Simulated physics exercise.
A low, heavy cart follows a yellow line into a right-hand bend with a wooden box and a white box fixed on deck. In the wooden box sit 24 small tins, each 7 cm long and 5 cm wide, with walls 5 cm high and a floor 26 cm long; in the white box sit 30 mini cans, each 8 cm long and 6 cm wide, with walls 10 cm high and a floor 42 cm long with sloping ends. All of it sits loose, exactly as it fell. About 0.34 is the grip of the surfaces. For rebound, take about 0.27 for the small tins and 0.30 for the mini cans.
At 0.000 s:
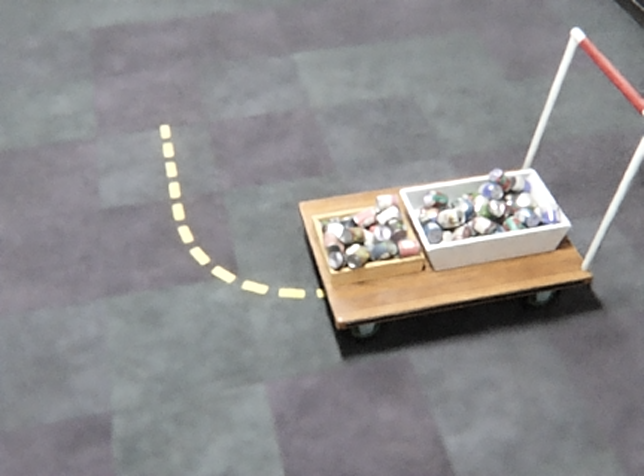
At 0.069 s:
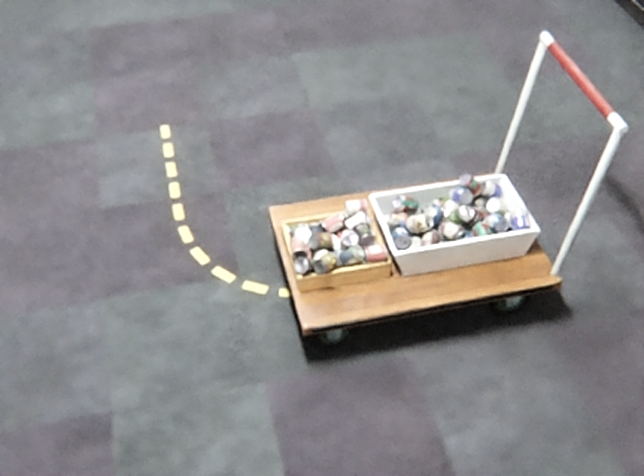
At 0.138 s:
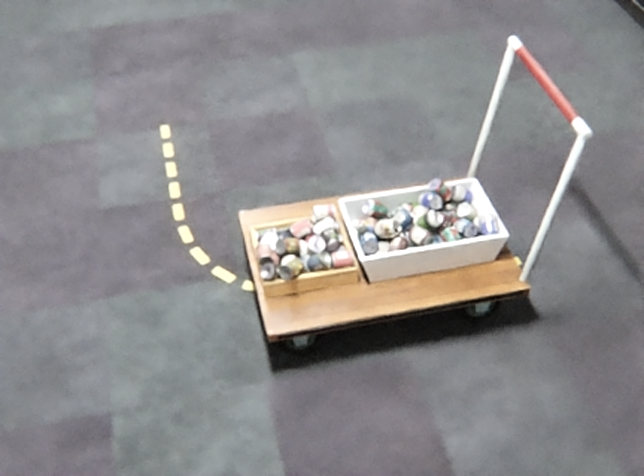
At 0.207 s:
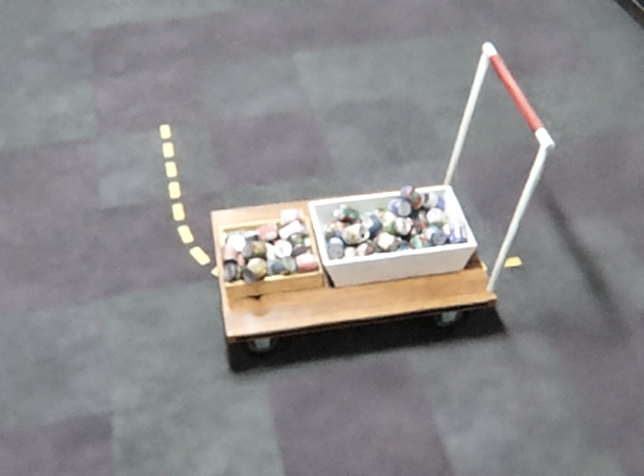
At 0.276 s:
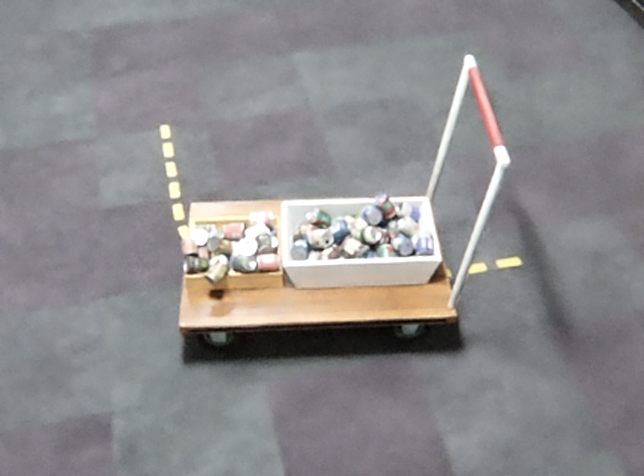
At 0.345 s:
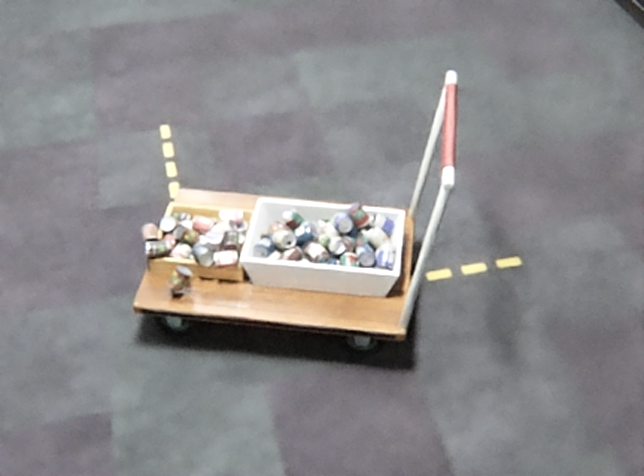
Wooden cart carrying two boxes of small tins rolling left along a dashed line, then turning as tins slip onto its deck.
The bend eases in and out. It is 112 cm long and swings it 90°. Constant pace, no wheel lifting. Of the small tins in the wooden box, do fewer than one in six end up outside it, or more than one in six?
More than one in six.
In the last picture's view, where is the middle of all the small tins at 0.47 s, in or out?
Somewhere around pixel (161, 214).
After 0.47 s, 6 of 24 out of the wooden box and 0 of 30 out of the white box.
After 0.61 s, 6 of 24 out of the wooden box and 0 of 30 out of the white box.
After 0.81 s, 8 of 24 out of the wooden box and 0 of 30 out of the white box.
Final count (at 1.26 s), 8 of 24 out of the wooden box and 0 of 30 out of the white box. Asked share, 8 of 24, 33 per cent.
